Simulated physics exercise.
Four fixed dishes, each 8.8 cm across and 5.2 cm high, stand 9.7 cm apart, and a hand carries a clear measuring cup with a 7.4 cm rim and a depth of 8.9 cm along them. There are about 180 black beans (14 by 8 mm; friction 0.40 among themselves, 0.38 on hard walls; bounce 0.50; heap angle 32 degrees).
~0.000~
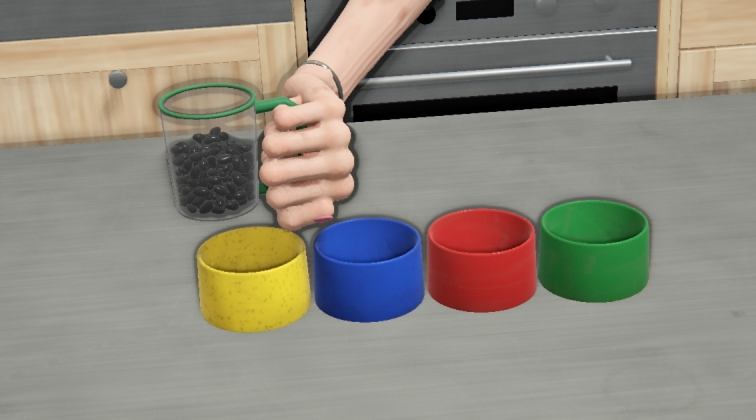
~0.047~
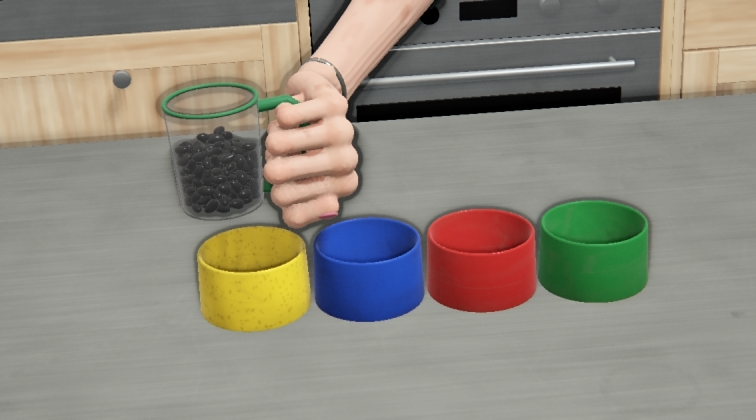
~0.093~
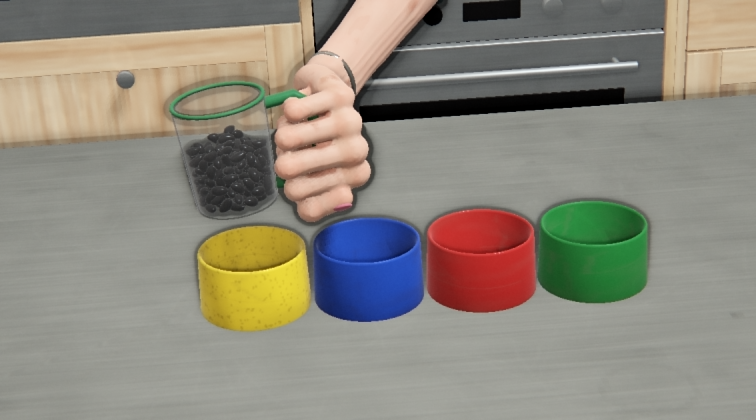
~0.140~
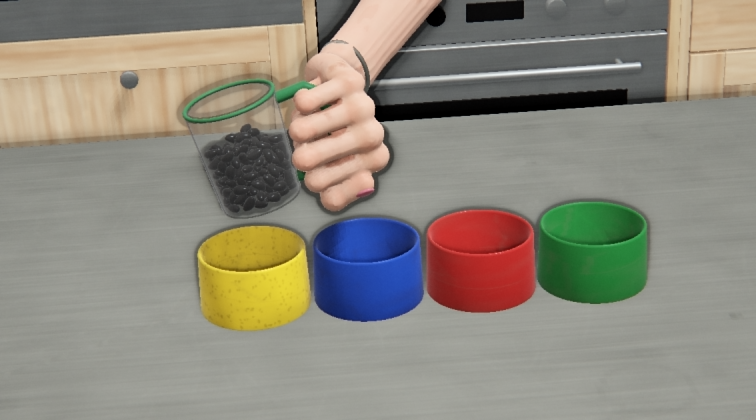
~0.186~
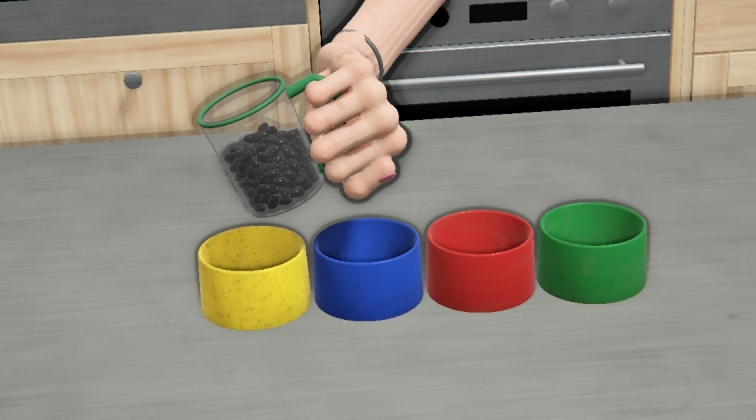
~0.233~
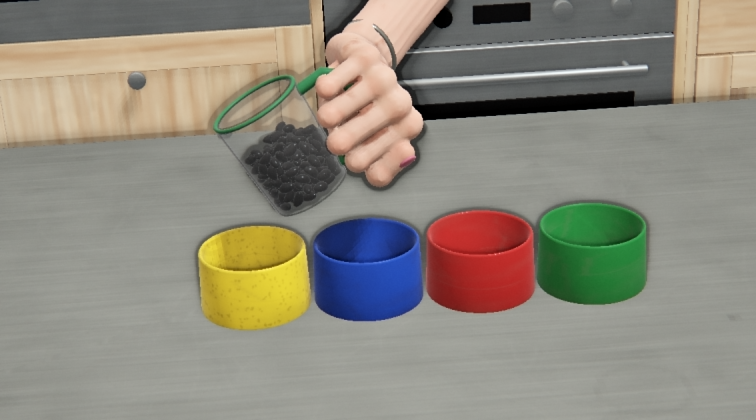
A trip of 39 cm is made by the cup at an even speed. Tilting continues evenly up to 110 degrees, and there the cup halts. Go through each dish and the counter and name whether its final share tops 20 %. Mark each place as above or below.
Marks: Red dish above, blue dish below, green dish above, yellow dish below, counter below.
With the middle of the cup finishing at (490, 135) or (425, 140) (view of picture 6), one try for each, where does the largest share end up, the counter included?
I'd bet on red for the first try and blue for the second.
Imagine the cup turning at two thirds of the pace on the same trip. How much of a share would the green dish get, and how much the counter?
In that case green 100; counter 0.
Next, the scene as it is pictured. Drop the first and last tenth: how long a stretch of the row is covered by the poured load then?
Spread: Around 13 cm.
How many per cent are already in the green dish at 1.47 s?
Estimate: Near 35 %.
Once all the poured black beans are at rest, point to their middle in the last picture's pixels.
Close to pixel (562, 268).
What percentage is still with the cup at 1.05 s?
Near 45 per cent of the load.
After 0.72 s, tilt 105 degrees; cup holds 100 %.
After 1.05 s, tilt 110 degrees; cup holds 45 %, red 40 %, green 5 %.
After 1.47 s, tilt 110 degrees; cup holds 15 %, red 40 %, green 35 %.
By 2.4 s all is still; red 40 %, blue 0 %, green 50 %, yellow 0 %, counter 5 %.
